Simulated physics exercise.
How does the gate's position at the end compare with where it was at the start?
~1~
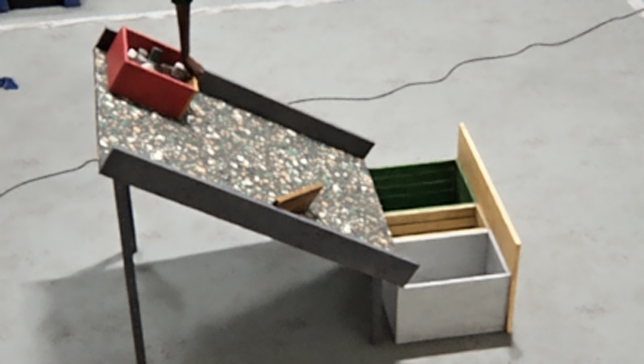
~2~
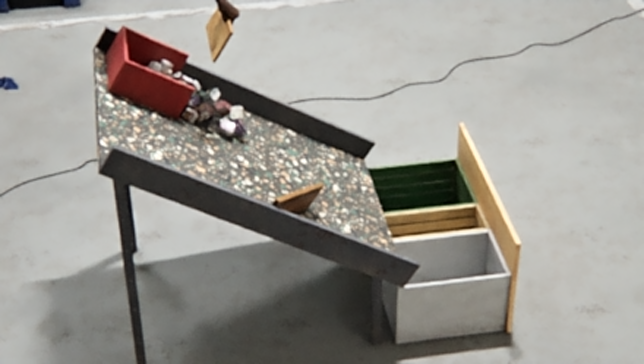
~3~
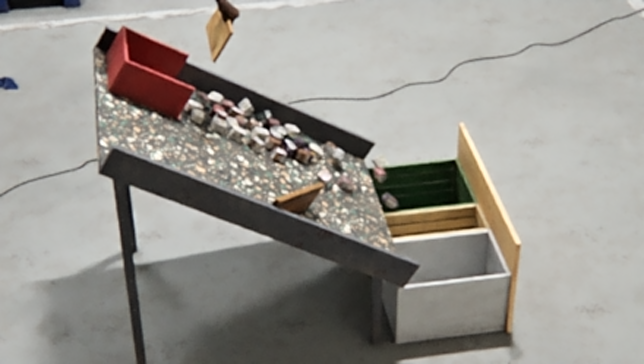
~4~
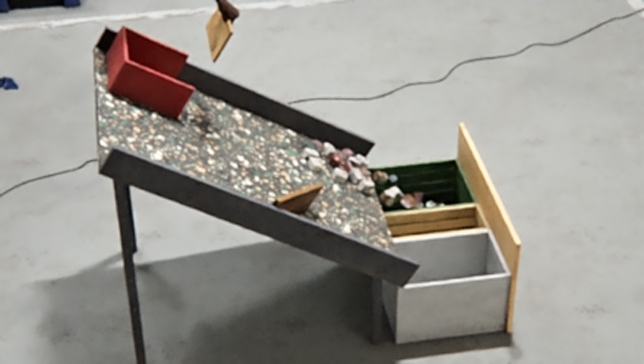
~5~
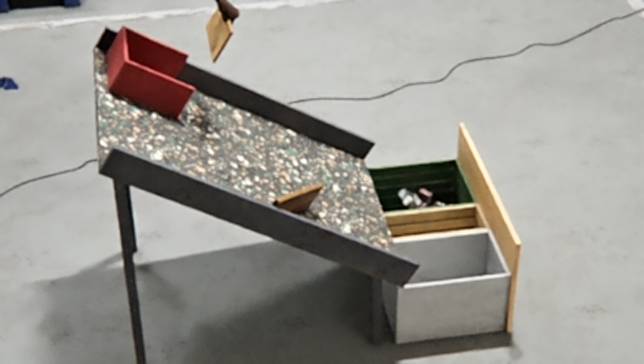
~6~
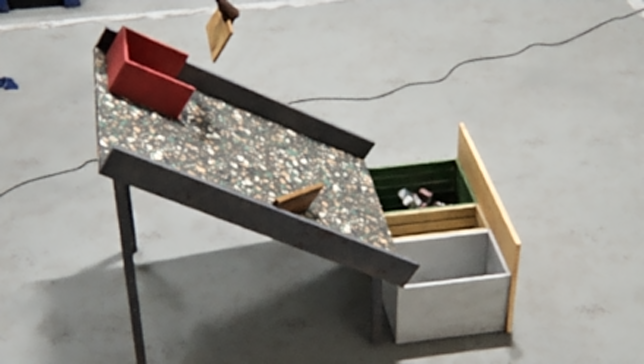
At the start the gate is down at the open side of the red pen. By the end it is held up in the air, higher and a little farther right, clear of the pen.
